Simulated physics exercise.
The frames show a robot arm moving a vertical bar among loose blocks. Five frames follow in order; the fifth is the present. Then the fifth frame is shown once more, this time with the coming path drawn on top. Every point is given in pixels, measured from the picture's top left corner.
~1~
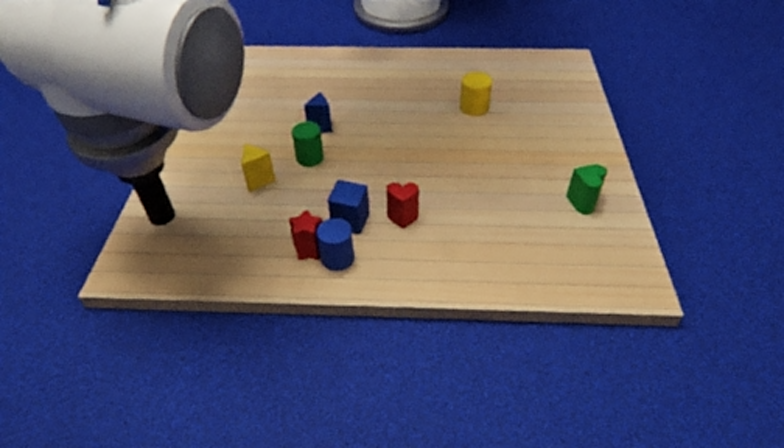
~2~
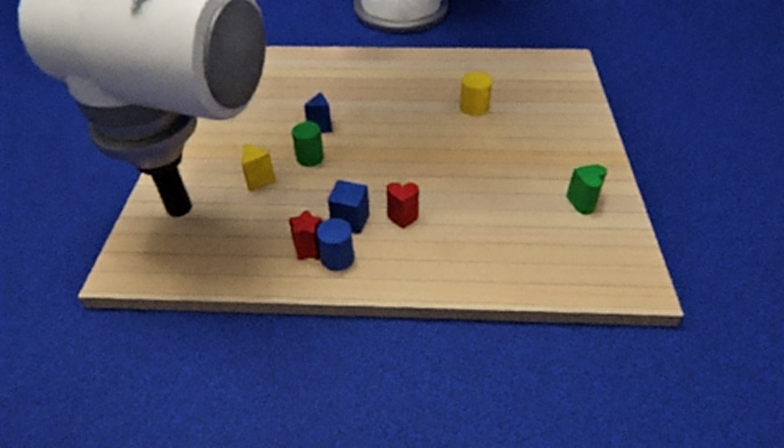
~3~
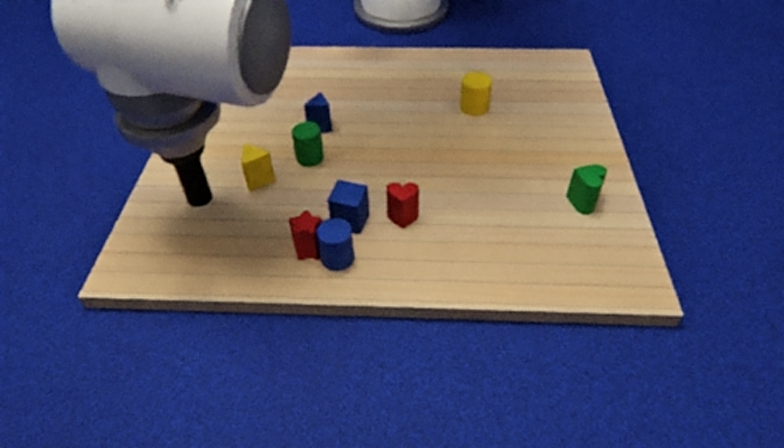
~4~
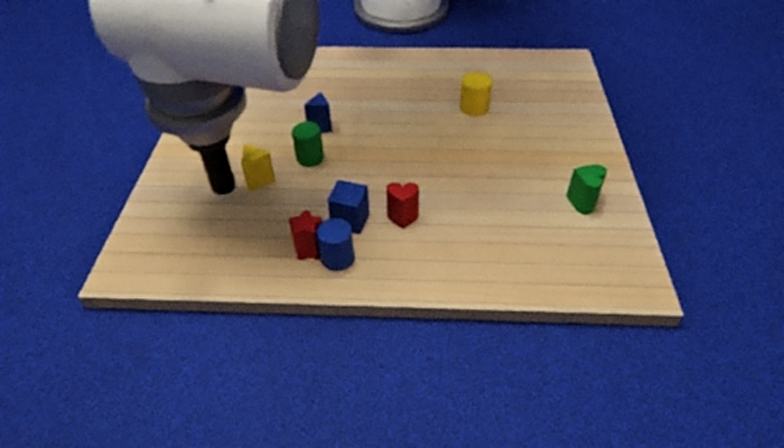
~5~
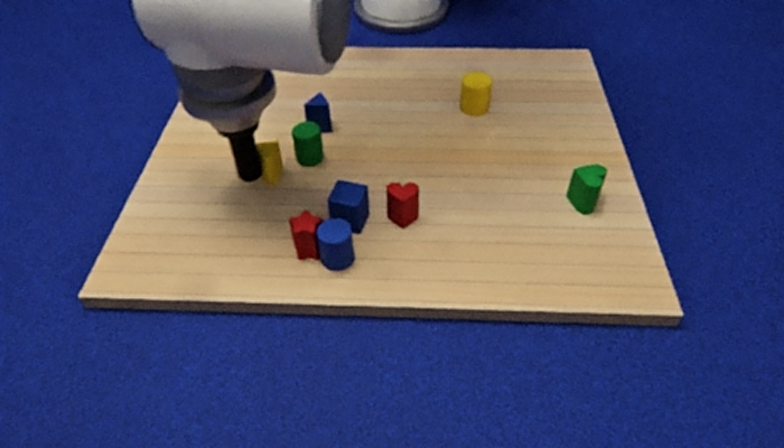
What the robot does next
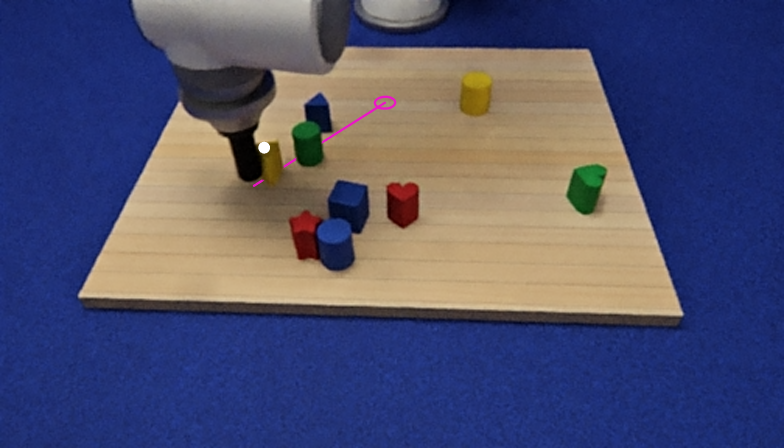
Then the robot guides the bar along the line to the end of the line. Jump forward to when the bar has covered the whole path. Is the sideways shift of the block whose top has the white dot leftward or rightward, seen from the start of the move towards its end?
Out to the left.
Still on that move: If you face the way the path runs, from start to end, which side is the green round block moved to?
Its sideways move is to the right.
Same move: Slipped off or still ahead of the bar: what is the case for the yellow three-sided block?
The bar passes it.
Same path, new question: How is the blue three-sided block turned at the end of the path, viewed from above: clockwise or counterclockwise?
It swings round clockwise.
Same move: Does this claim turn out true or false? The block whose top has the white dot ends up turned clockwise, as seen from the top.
False.
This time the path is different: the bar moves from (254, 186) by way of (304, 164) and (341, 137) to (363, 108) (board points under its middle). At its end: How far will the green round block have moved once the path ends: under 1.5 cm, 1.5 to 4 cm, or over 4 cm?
It gets moved over 4 cm.
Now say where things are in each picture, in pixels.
In the first frame, lower end of the bar at (163, 217), tops of blocks, yellow three-sided block at (252, 153), green round block at (306, 130), blue three-sided block at (317, 100).
In the second frame, bar at (180, 209), blocks as before.
In the third frame, bar at (200, 199), blocks as before.
In the fourth frame, bar at (224, 187), blocks as before.
In the fifth frame, bar at (251, 174), yellow three-sided block at (264, 148), green round block at (306, 130), blue three-sided block at (317, 100).
The drawn path runs in a line from (254, 186) to (385, 103); the dot is on the yellow three-sided block.
On the path given first. One third of the way, bar at (301, 143); yellow three-sided block at (300, 114), turned 20° anticlockwise; green round block at (325, 120).
Two thirds of the way, bar at (345, 116); yellow three-sided block at (307, 105), turned 85° anticlockwise; green round block at (362, 109); blue three-sided block at (318, 95), turned 20° clockwise.
At the end, bar at (385, 91); yellow three-sided block at (307, 105), turned 85° anticlockwise; green round block at (362, 109); blue three-sided block at (318, 95), turned 20° clockwise.
